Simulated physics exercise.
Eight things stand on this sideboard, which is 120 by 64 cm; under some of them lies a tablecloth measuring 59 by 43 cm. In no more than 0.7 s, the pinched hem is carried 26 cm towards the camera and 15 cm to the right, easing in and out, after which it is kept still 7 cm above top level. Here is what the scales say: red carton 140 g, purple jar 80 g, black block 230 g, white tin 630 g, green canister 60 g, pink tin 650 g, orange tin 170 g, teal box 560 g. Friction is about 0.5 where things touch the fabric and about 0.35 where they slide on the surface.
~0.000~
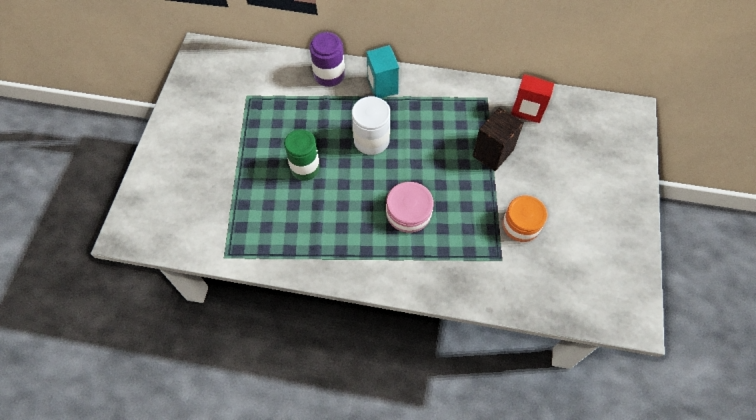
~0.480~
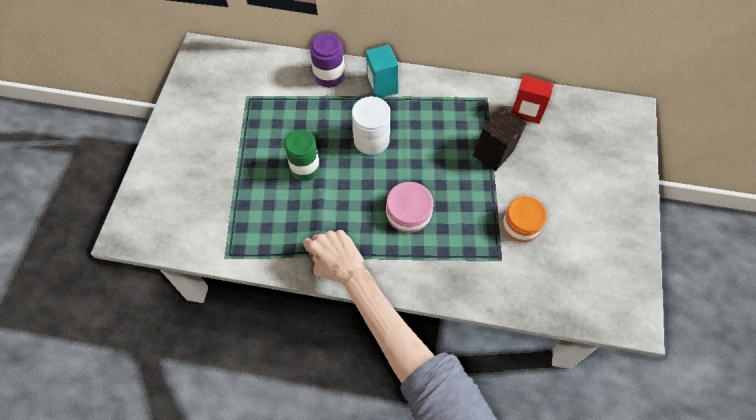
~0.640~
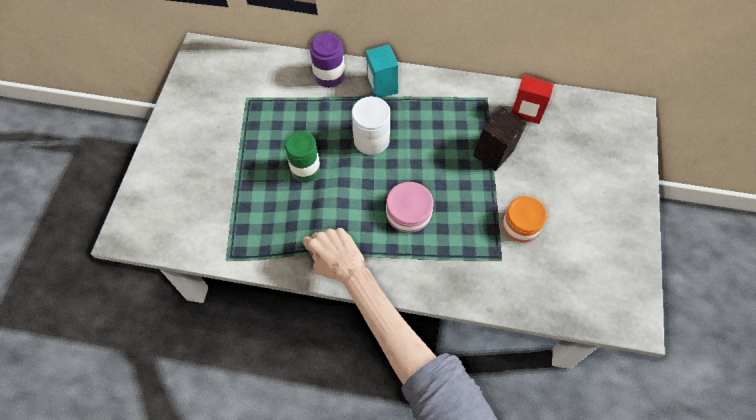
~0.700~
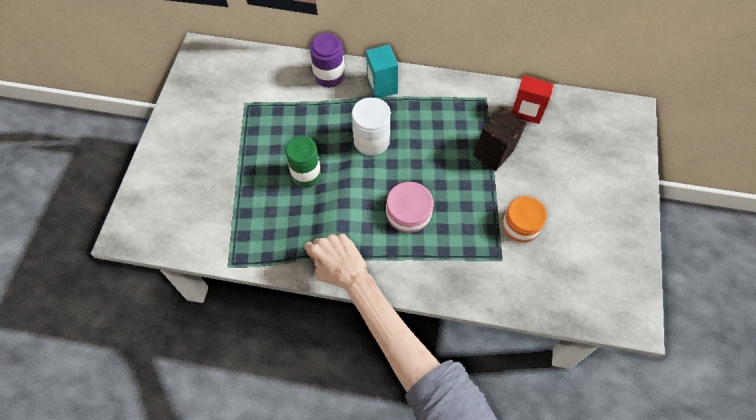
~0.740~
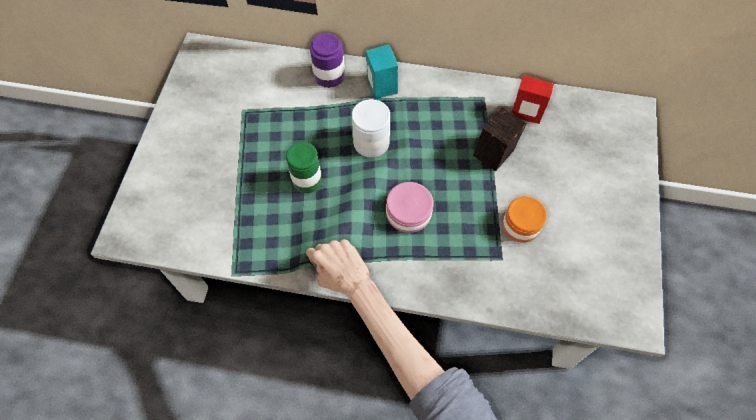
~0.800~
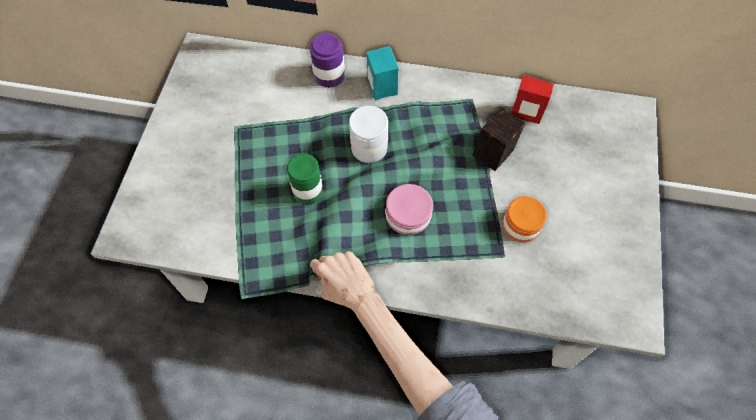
A hand pinched the near edge of a green checked tablecloth and drew it a little towards the viewer, wrinkling it, while the green canister and, slightly, the white tin shifted along with it.
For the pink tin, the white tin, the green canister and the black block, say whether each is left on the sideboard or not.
Pink tin: Not left on it; white tin: Left on it; green canister: Not left on it; black block: Left on it.
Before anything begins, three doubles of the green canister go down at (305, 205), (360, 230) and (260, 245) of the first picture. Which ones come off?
By position: Off, off, off.
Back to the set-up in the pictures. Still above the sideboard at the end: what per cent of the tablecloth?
About 45 per cent.
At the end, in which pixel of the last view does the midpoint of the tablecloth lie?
Around (336, 289).
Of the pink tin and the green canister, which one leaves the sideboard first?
It's the green one that goes before the other.
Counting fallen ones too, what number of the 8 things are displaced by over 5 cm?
I make it 3.
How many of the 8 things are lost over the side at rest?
Counted result: 2.
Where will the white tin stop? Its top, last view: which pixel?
End position in the last picture: Approx. (325, 228).
After 0.9 s, 90 % of the tablecloth is still over the top; green canister 13 cm off its start, white tin 7 cm off its start, pink tin 5 cm off its start.
After 1.1 s, 80 % of the tablecloth is still over the top; green canister 23 cm off its start, white tin 17 cm off its start, pink tin 11 cm off its start.
After 1.2 s, 60 % of the tablecloth is still over the top; green canister 33 cm off its start at (278, 300), white tin 26 cm off its start at (328, 210), pink tin 19 cm off its start at (407, 285).
After 1.3 s, 55 % of the tablecloth is still over the top; green canister over the edge, white tin 29 cm off its start, pink tin 22 cm off its start.
After 2.9 s, 45 % of the tablecloth is still over the top; green canister over the edge, pink tin over the edge, white tin 30 cm off its start at (325, 228), black block 0 cm off its start at (501, 126).
